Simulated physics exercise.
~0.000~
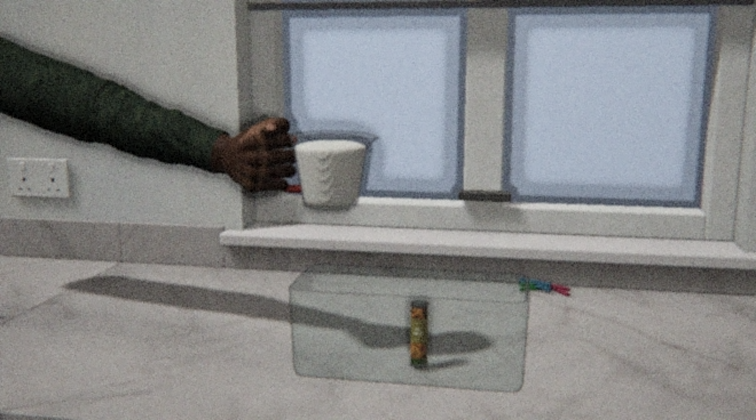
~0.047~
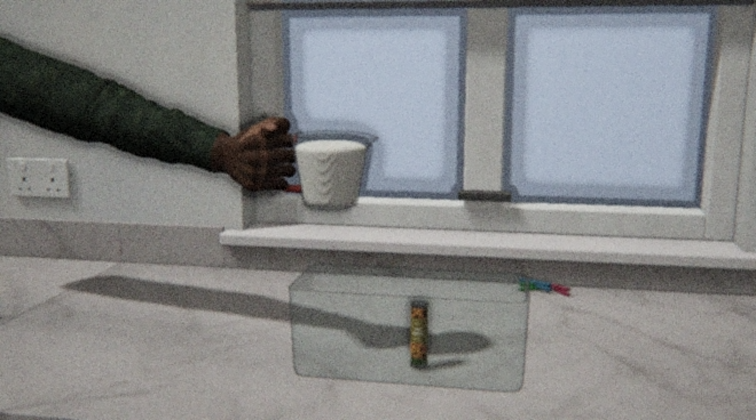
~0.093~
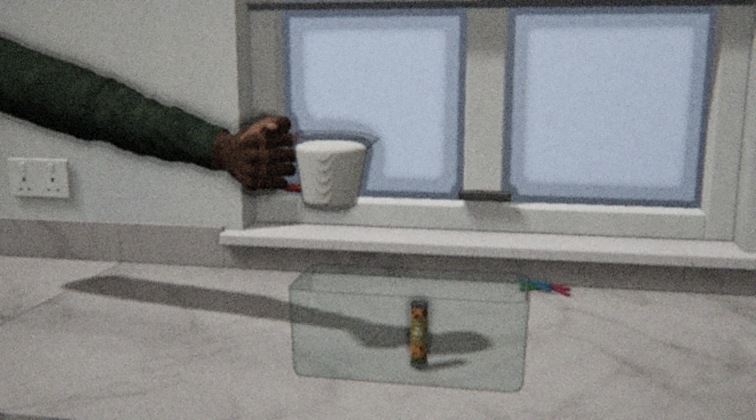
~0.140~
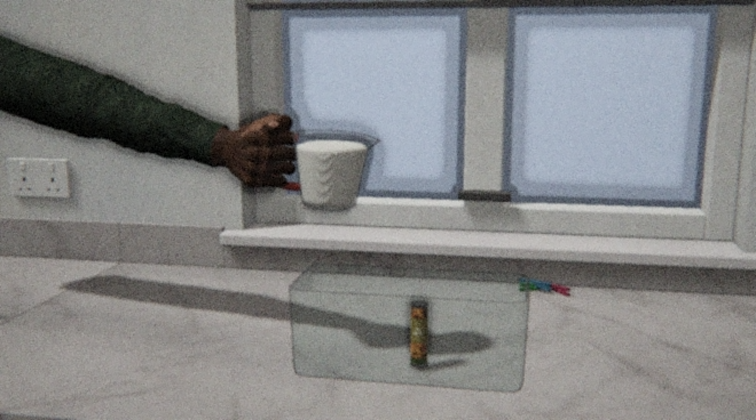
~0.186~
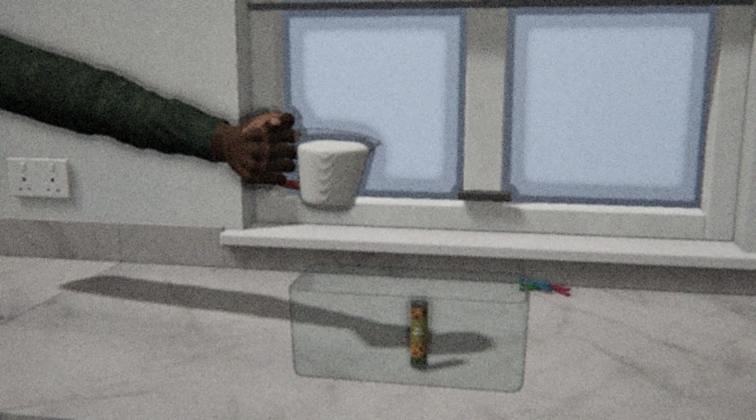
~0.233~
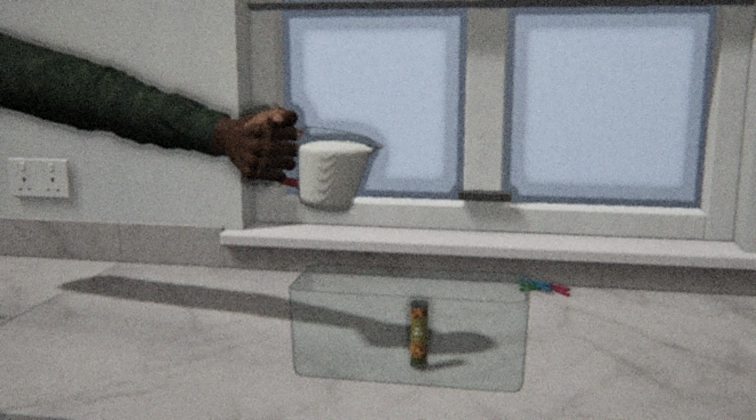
On a marble counter by a window, a hand held a jug of milk above a clear basin with a small tin standing inside, and slowly tilted the jug slightly to the right.
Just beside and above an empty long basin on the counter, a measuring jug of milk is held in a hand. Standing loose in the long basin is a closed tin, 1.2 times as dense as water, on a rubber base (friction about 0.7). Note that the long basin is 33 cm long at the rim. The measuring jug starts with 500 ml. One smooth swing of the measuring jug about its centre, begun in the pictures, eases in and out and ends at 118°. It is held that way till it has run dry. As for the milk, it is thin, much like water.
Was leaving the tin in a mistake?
Yes, it gets knocked over.
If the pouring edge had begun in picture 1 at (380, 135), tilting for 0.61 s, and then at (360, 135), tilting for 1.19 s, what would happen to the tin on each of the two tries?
First it topples; then it falls.
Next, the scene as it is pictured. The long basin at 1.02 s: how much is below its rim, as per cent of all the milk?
I'd say roughly 80 in a hundred of it.
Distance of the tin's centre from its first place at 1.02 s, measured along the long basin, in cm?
Close to 0 cm.
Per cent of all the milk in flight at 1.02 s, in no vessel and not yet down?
About 12 % of the total.
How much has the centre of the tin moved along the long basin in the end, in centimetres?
All told, the tin's centre has moved close to 8.0 cm.
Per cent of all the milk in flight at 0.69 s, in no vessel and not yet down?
About 24 per cent.
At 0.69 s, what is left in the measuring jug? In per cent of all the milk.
About 66 per cent.
After 0.69 s the tilt is 68° and 67 per cent is still to pour; the tin stands where it began.
After 1.02 s the tilt is 109° and 7 per cent is still to pour; the tin stands where it began.
After 1.37 s the tilt is 118° and 0 per cent is still to pour; the tin lies on its side.
After 1.75 s the tilt is 118° and 0 per cent is still to pour; the tin lies on its side.
In the end the tin lies on its side.
